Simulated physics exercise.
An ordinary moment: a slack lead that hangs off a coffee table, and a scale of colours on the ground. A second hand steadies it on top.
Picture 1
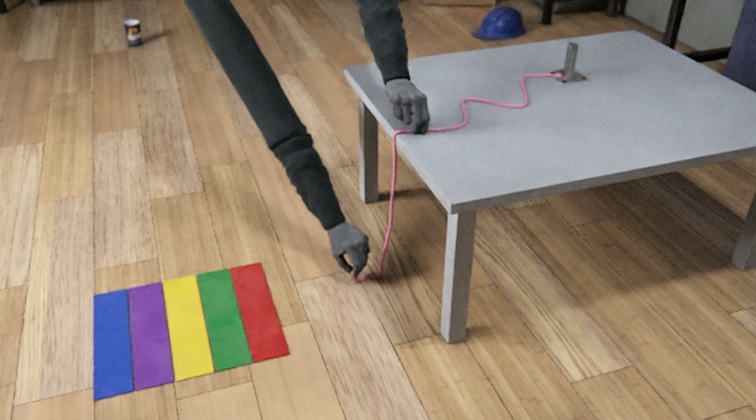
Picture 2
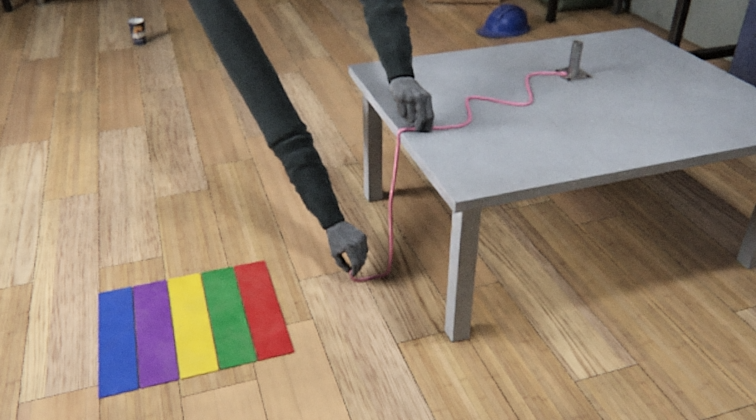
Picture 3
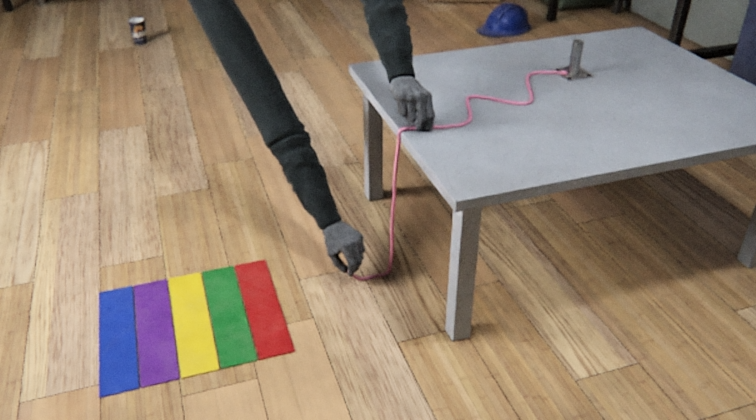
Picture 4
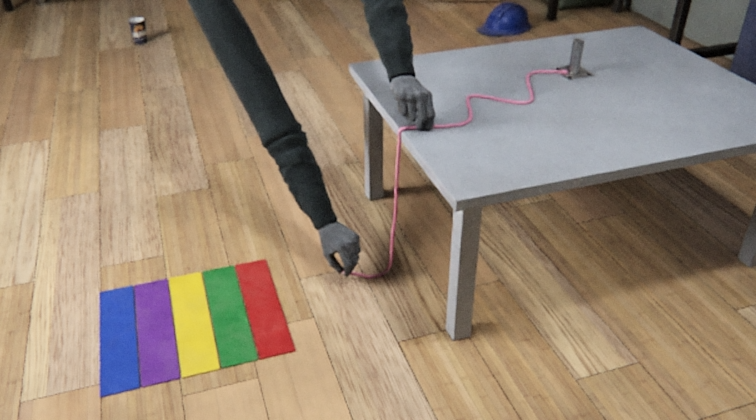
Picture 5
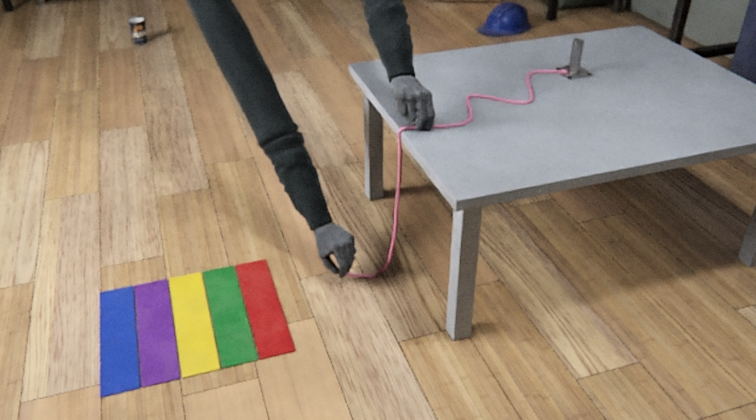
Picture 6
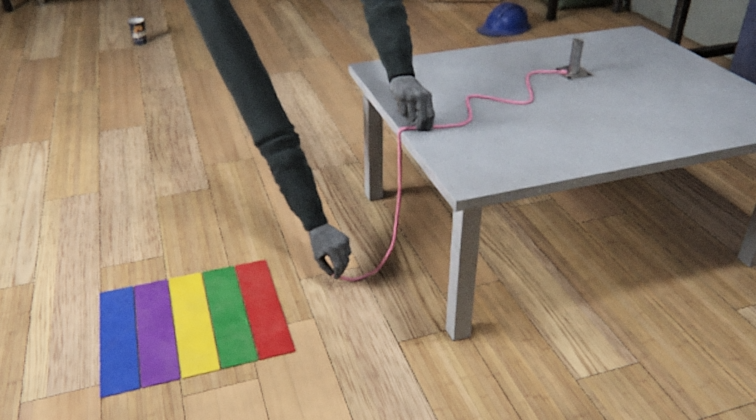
We see a pink cord running across a grey coffee table and over its edge, held by two grey hands; the lower hand draws the cord's end slightly left along the wooden floor, near a strip of five colours.
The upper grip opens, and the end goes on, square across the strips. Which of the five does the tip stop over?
It gets as far as the purple strip.
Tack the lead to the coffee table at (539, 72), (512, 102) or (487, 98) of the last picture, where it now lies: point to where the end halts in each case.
In that order: (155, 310), (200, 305) and (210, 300).
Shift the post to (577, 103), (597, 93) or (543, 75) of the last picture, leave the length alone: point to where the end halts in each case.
The places are (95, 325), (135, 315) and (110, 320).
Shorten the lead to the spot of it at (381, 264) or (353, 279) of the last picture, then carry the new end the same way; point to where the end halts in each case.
Try by try, around (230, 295) and (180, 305).
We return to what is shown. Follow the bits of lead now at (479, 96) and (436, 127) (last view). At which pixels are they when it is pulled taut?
At (438, 107), then (350, 151).
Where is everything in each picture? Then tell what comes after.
The first frame shows end (353, 272); red (267, 339); green (230, 348); yellow (192, 357); purple (153, 366); blue (113, 375).
The second frame shows end (351, 271); lead through (530, 75) (527, 104) (468, 107) (425, 128) (393, 187) (391, 251).
The third frame shows end (348, 271).
The fourth frame shows end (344, 272); lead through (531, 73) (528, 103) (468, 106) (426, 126) (396, 185) (392, 250).
The fifth frame shows end (339, 273).
The sixth frame shows end (334, 274); lead through (531, 73) (528, 103) (468, 106) (426, 127) (400, 185) (391, 250).
Early on, end near (227, 297); over green.
Midway, end near (179, 307); over yellow.
At the end of the slack, end near (150, 313); over purple. The purple one.
